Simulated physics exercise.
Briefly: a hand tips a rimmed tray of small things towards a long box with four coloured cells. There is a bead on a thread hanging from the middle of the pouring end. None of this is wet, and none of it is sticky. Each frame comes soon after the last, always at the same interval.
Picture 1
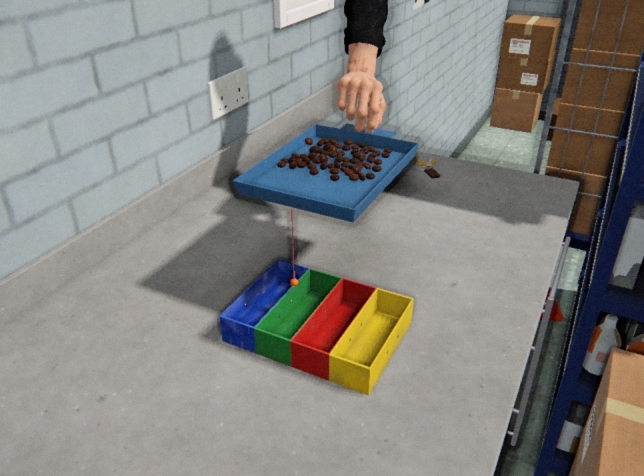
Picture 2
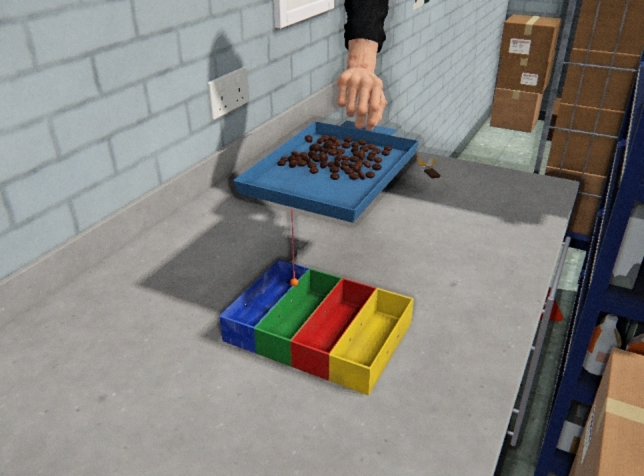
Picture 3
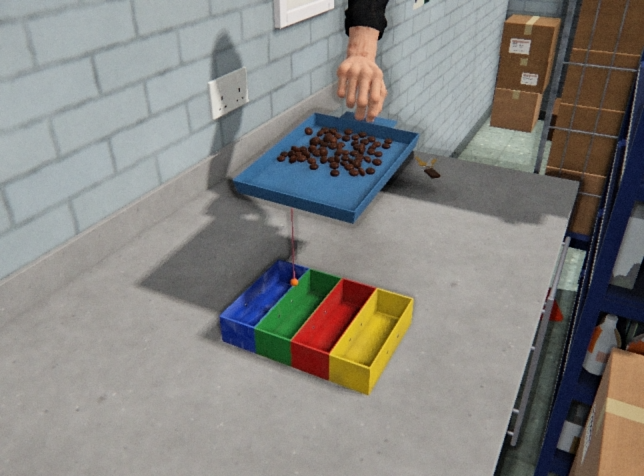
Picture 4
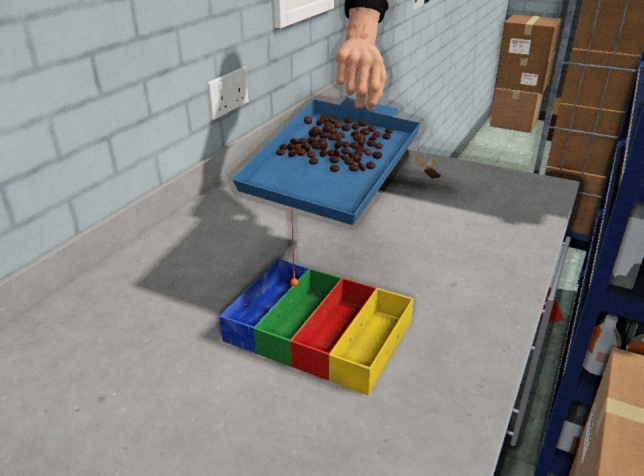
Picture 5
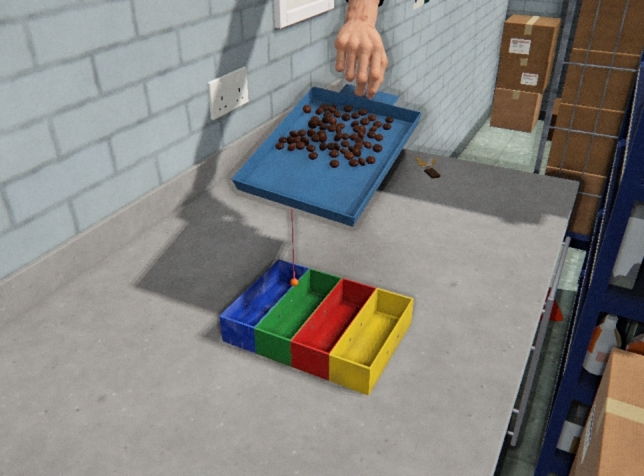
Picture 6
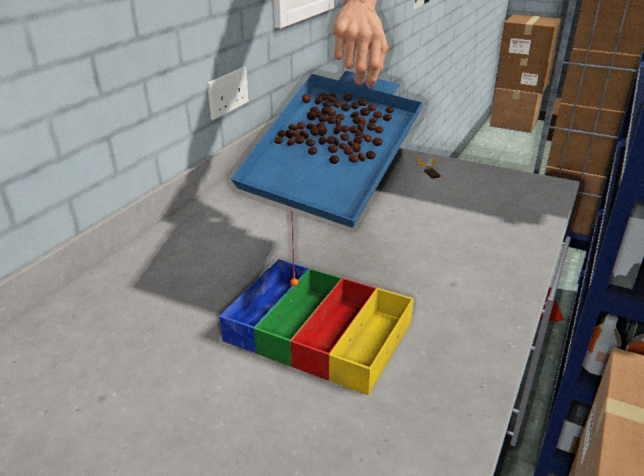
A blue rimmed tray of small dark brown chocolate drops starts out level above a box with blue, green, red and yellow cells. A hand at the far edge raises that side, barely at first and then clearly, while the near end stays almost in place, dipping lowest at its right corner.
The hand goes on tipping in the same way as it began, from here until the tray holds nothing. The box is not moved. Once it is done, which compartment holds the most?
The red compartment holds the most.
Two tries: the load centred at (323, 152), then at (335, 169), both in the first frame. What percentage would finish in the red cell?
Close to 50 per cent, followed by close to 60 per cent.
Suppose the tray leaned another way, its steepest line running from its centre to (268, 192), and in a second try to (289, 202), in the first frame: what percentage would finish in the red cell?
In order, some 0 % and some 0 %.
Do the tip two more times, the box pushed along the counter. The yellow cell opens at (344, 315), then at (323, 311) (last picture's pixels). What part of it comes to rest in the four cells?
The first comes to 90 percent and the second to 60 percent.
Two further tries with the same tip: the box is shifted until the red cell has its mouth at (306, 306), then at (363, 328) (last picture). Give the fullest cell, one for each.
Well, the first time it's yellow, and the second time it's the green one.
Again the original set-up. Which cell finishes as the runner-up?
Second place goes to the cell in green.
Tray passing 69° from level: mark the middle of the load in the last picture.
The load is centred near (323, 210).
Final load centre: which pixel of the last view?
Somewhere around (324, 340) in the final view.
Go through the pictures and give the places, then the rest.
In the first frame, corners of the pouring end (237, 180) and (353, 208), level; middle of the load (339, 156), flat chocolate drops; bead on its thread (294, 282); blue cell (238, 332); green cell (273, 345); red cell (310, 358); yellow cell (350, 372).
In the second frame, corners of the pouring end (237, 180) and (353, 208), level; middle of the load (339, 154).
In the third frame, corners of the pouring end (237, 179) and (353, 210), tipped barely, lowest at the right corner; middle of the load (339, 148).
In the fourth frame, corners of the pouring end (236, 179) and (353, 212), tipped a little, lowest at the right corner; middle of the load (339, 139).
In the fifth frame, corners of the pouring end (236, 178) and (353, 215), tipped clearly, lowest at the right corner; middle of the load (339, 131).
In the sixth frame, corners of the pouring end (235, 178) and (352, 217), tipped clearly, lowest at the right corner; middle of the load (338, 122); blue cell (238, 332); green cell (273, 345); red cell (310, 358); yellow cell (350, 372).
Just after the last frame, tray tipped steeply; the larger part on the tray; about a tenth falling or outside the box.
A moment on, tray tipped past a quarter turn; roughly half on the tray; roughly a quarter in the red cell; about a tenth in the yellow cell; about a tenth in the green cell; about a tenth falling or outside the box.
Further on, tray tipped past a quarter turn; roughly half in the red cell; roughly a quarter in the green cell; about a tenth in the yellow cell; about a tenth in the blue cell; about a tenth falling or outside the box.
When it is over, tray tipped past a quarter turn; roughly half in the red cell; roughly a quarter in the green cell; about a tenth in the yellow cell; about a tenth in the blue cell; about a tenth outside the box.
